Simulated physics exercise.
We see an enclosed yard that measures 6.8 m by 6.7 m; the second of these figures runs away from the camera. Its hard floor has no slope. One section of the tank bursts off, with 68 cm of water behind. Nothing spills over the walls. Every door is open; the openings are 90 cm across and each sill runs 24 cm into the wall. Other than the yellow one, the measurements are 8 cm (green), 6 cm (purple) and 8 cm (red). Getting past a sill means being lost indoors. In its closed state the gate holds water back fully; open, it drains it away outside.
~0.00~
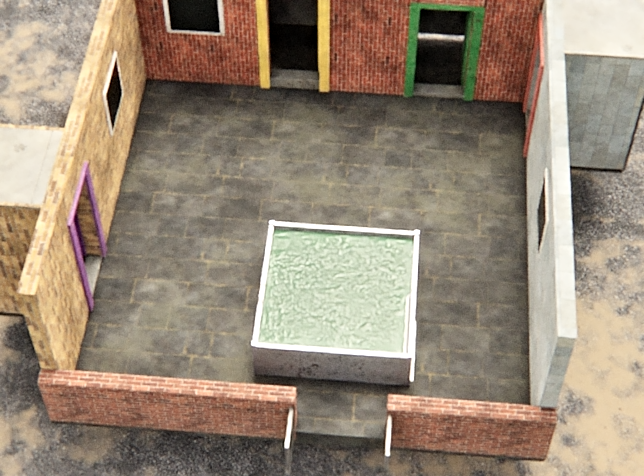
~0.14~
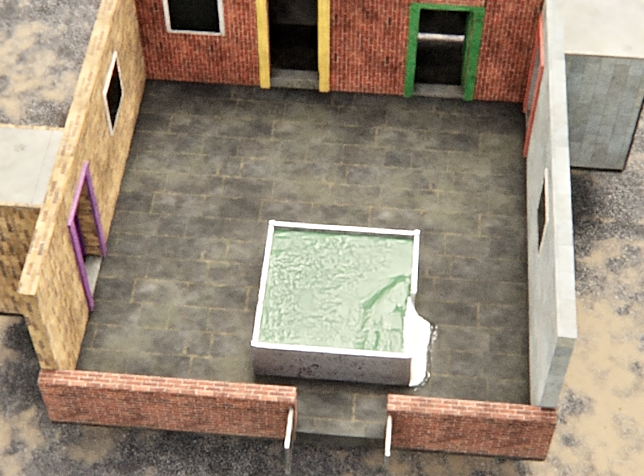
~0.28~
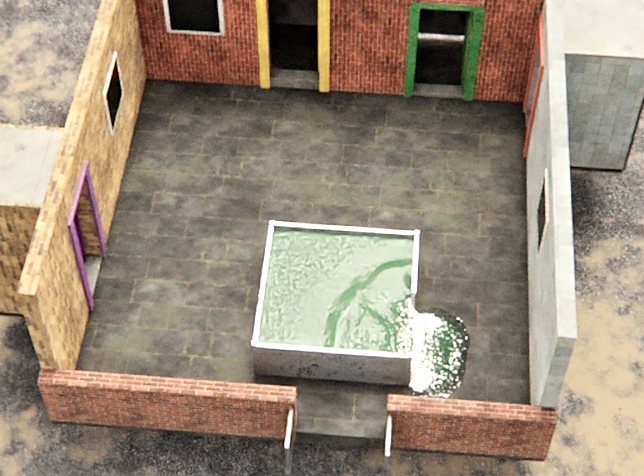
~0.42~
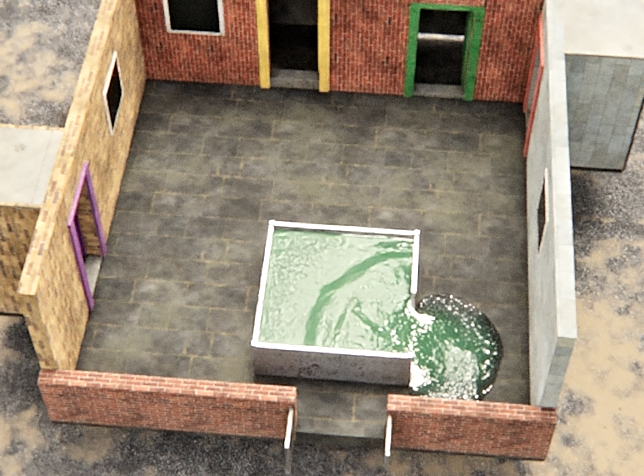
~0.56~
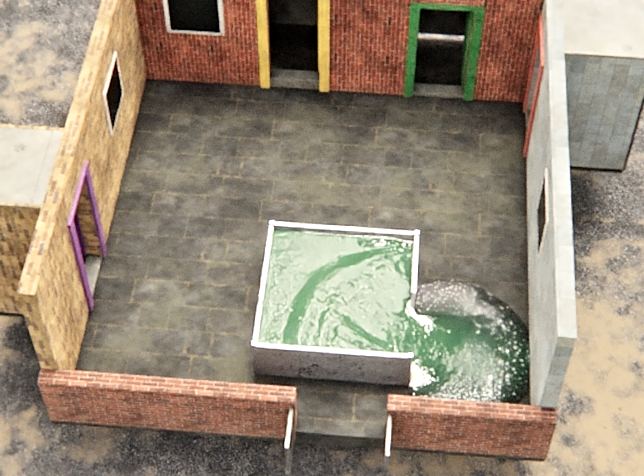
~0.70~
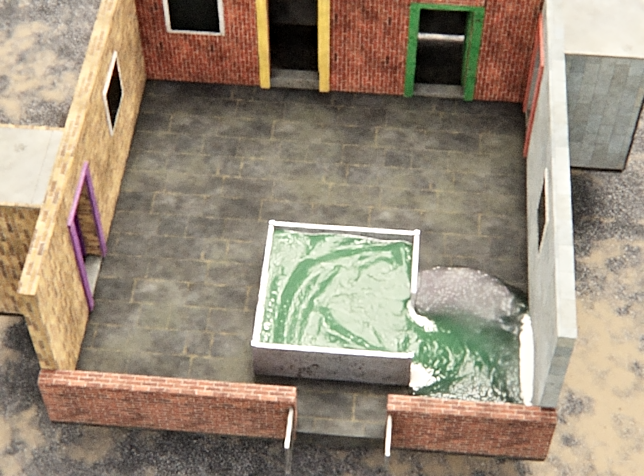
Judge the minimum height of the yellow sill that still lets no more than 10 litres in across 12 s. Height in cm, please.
My estimate is 5 cm.
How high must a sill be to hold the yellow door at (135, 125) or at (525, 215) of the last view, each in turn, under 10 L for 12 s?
First place around 10.0 cm, second around 5.0 cm.
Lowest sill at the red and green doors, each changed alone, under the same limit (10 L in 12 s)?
About 13.5 cm at red and 15 cm at green.
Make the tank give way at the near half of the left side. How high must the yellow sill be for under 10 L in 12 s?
Then 8.5 cm.
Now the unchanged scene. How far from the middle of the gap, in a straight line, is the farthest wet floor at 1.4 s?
3.0 metres.
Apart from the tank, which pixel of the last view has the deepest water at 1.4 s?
Check close to (510, 433).
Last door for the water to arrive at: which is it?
It's the purple door.
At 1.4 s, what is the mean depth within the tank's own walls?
Average depth: Approx. 50 cm.
After 1.4 s water covers 10 % of the floor, deepest (53 cm) near (510, 433); it has not reached the yellow door.
After 3.0 s water covers 35 % of the floor, deepest (36 cm) near (522, 423); it has not reached the yellow door.
After 12.0 s water covers 100 % of the floor, deepest (10 cm) near (250, 123); 5 cm at the yellow door, 0 litres in over its 21 cm sill.
At the yellow door as built, the water arrived by 4.4 s and peaked near 8 cm at 6.6 s.
Run again over the same 12 s with other heights there, 15 litres in over 4.5 cm, 7 litres over 5.5 cm. The limit of 10 litres is kept from about 5 cm up.
